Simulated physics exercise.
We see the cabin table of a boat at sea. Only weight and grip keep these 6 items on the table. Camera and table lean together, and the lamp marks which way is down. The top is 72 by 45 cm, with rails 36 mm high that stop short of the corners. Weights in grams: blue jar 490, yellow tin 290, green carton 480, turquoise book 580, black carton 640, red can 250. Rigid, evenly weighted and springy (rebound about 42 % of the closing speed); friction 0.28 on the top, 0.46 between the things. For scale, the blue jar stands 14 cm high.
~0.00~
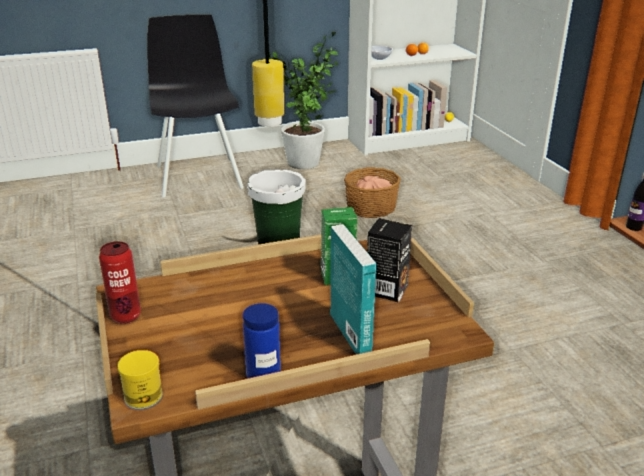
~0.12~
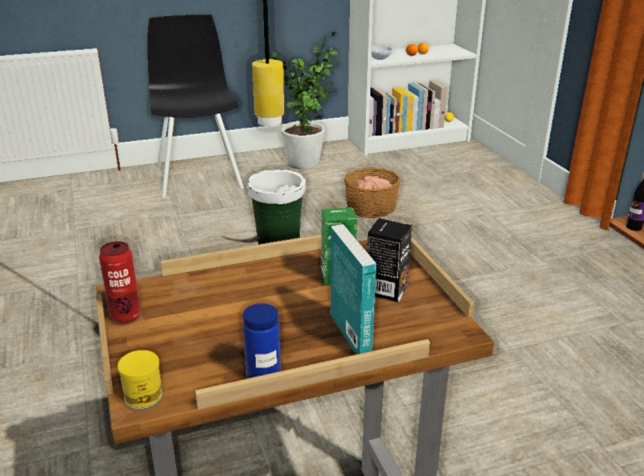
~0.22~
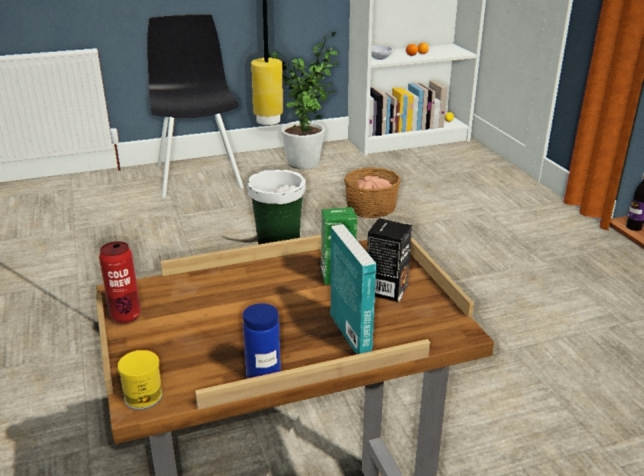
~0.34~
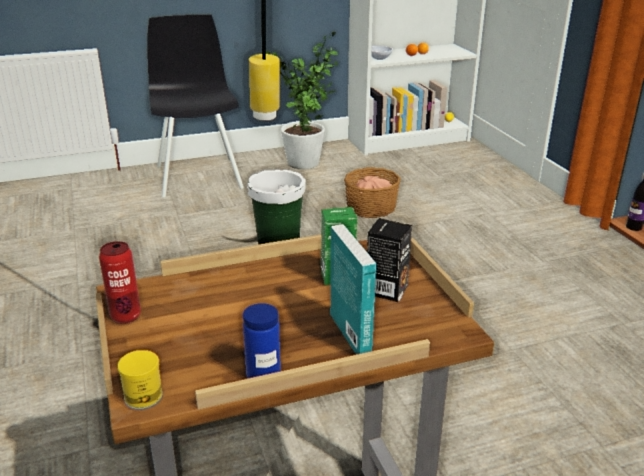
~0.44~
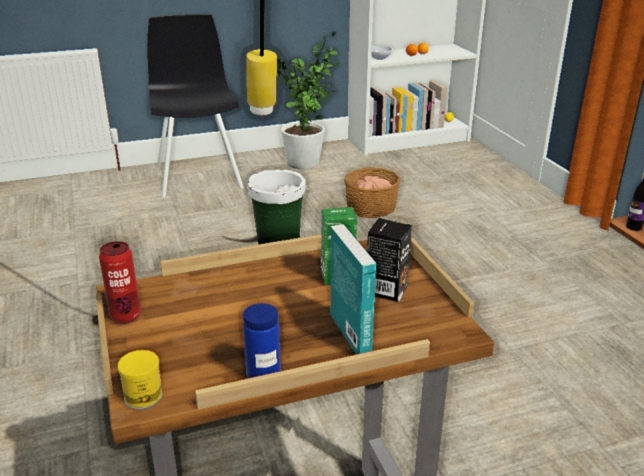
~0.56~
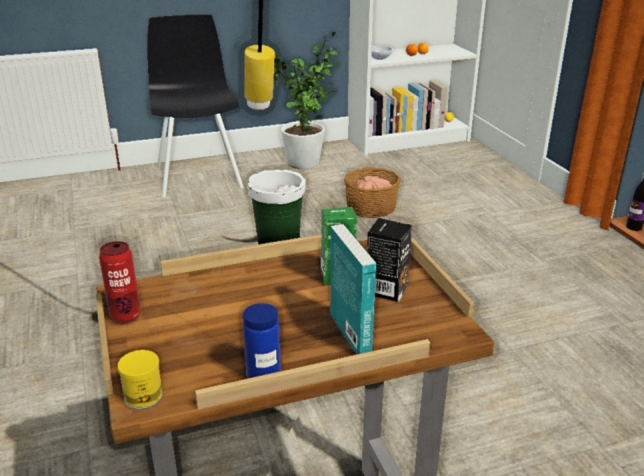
We see a wooden table holding a red can, yellow tin, blue jar, turquoise book and green and black cartons, all staying in place, while a yellow lamp hanging behind it drifts slightly to the left.
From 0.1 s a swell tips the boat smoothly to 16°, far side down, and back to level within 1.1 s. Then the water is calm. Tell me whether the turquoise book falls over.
The turquoise book stays upright.
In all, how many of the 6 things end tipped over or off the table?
That comes to 0.
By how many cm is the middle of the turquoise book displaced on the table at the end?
Some 0 cm.
After 0.86 s, floor tilted 11°, far side down.
After 1.36 s, boat level.
In the end (1.7 s), all 6 under 5 cm from the start. At the end, from the last picture's camera, turquoise book near (351, 290).
